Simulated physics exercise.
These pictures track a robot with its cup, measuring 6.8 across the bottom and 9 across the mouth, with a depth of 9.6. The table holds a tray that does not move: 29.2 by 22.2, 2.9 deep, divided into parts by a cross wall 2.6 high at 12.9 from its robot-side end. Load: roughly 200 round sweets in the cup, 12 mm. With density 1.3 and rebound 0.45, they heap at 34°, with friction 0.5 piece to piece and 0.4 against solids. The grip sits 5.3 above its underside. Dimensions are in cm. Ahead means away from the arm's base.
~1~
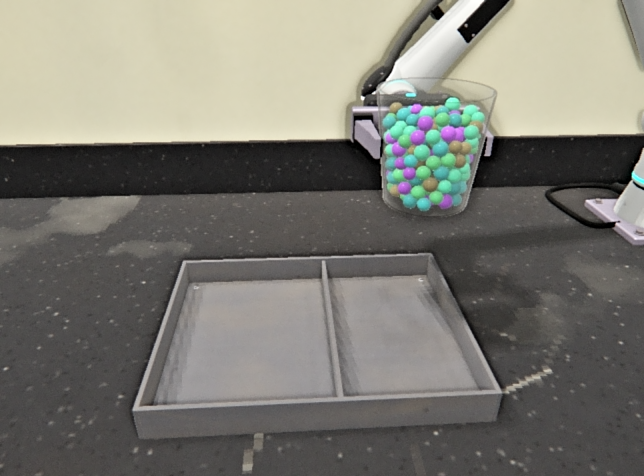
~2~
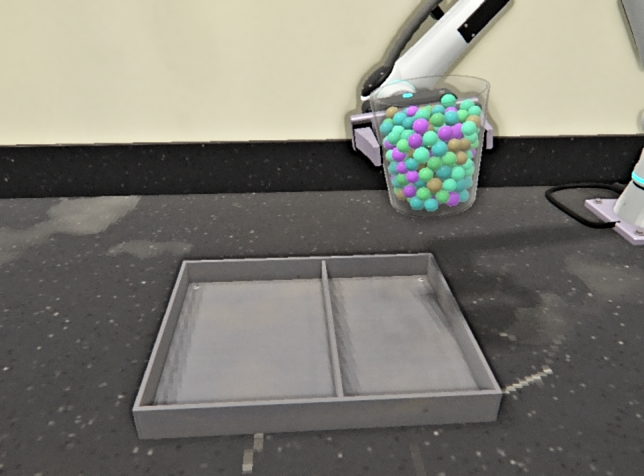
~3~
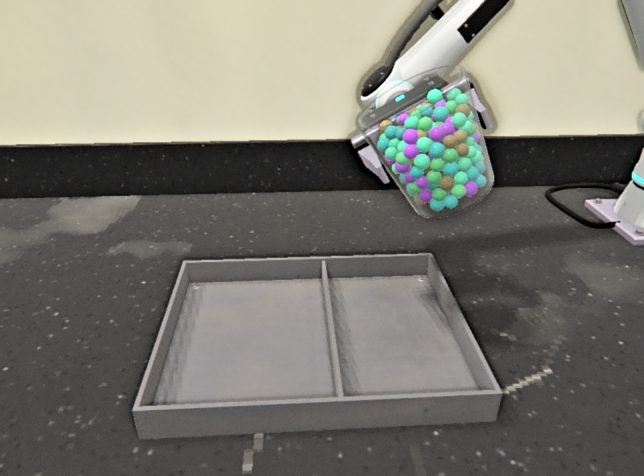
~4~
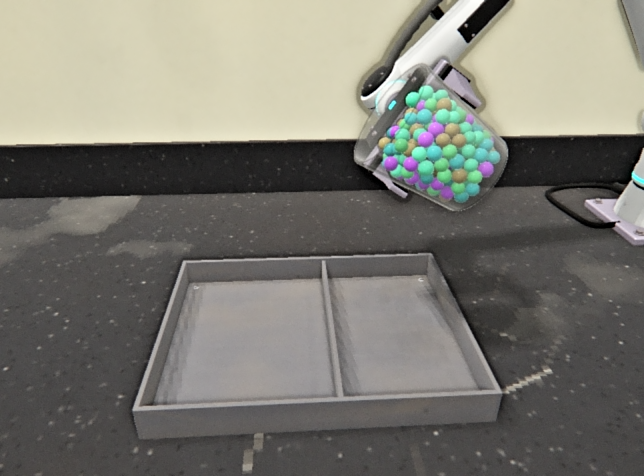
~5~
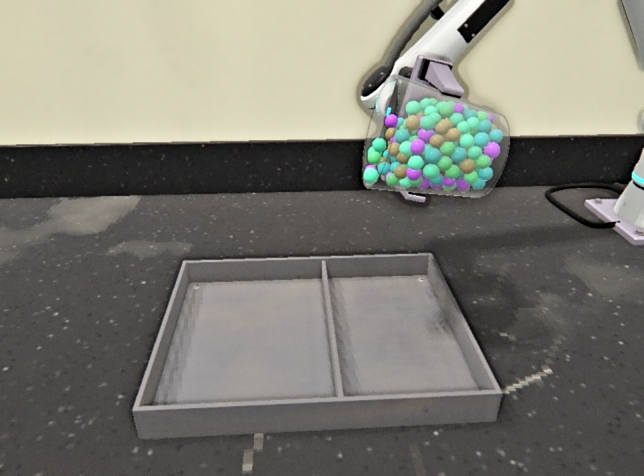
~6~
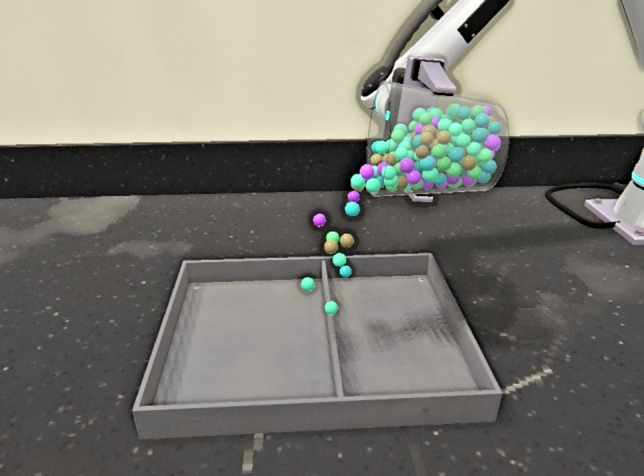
A robot arm held a clear cup full of colorful little balls above a divided gray tray and tilted it steadily to the left, until several balls tumbled out and dropped toward the tray.
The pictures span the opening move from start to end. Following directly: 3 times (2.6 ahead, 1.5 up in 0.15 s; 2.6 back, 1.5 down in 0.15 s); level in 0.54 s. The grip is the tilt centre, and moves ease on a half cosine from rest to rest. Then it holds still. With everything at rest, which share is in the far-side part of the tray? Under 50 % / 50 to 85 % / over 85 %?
50 to 85 %.
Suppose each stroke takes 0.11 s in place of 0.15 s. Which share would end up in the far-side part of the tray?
It would come to roughly 75 %.
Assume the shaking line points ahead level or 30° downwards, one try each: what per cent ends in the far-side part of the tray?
It comes to around 60 per cent on the first try and around 50 per cent on the second.
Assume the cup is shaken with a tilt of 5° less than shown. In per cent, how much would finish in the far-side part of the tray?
Roughly 50 in a hundred.
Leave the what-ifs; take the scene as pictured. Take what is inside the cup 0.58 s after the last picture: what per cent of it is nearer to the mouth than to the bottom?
Something near 70 per cent is there.
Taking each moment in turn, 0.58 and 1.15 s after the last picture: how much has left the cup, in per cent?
First it's 55 percent, and after that 75 percent.
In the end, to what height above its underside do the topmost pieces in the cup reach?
Around 5.0 centimetres above the underside.
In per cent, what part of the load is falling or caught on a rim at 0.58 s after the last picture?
Some 13 per cent.
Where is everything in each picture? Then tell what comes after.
The first picture shows cup middle at (430, 149), level; upper third of the load around (432, 127), from x 390 to 480, top at y 105; 202 in the cup.
The second picture shows cup middle at (430, 149), tilted 8° forward; upper third of the load around (436, 126), from x 385 to 475, top at y 100.
The third picture shows cup middle at (433, 148), tilted 29° forward; upper third of the load around (438, 127), from x 385 to 480, top at y 95.
The fourth picture shows cup middle at (435, 146), tilted 56° forward; upper third of the load around (438, 126), from x 385 to 495, top at y 95.
The fifth picture shows cup middle at (436, 145), tilted 77° forward; upper third of the load around (444, 125), from x 370 to 495, top at y 105.
The sixth picture shows cup middle at (436, 144), tilted 85° forward; upper third of the load around (453, 130), from x 310 to 495, top at y 110; 190 in the cup, 1 in the far-side part, 11 in flight or on a rim.
Then, 0.58 s after the last picture, tilted 85° forward, highest piece 20 above the table; 89 in the cup, 73 in the far-side part, 14 in the robot-side part, 26 in flight or on a rim.
Then, 1.15 s after the last picture, tilted 47° forward, highest piece 22 above the table; 123 in the far-side part, 50 in the cup, 29 in the robot-side part.
Then, 1.64 s after the last picture, level, highest piece 21 above the table; 123 in the far-side part, 50 in the cup, 29 in the robot-side part.
Then, 2.69 s after the last picture, level, highest piece 21 above the table; 123 in the far-side part, 50 in the cup, 29 in the robot-side part.
Final count, 123 in the far-side part, 50 in the cup, 29 in the robot-side part. That is 61 % in the far-side part of the tray.
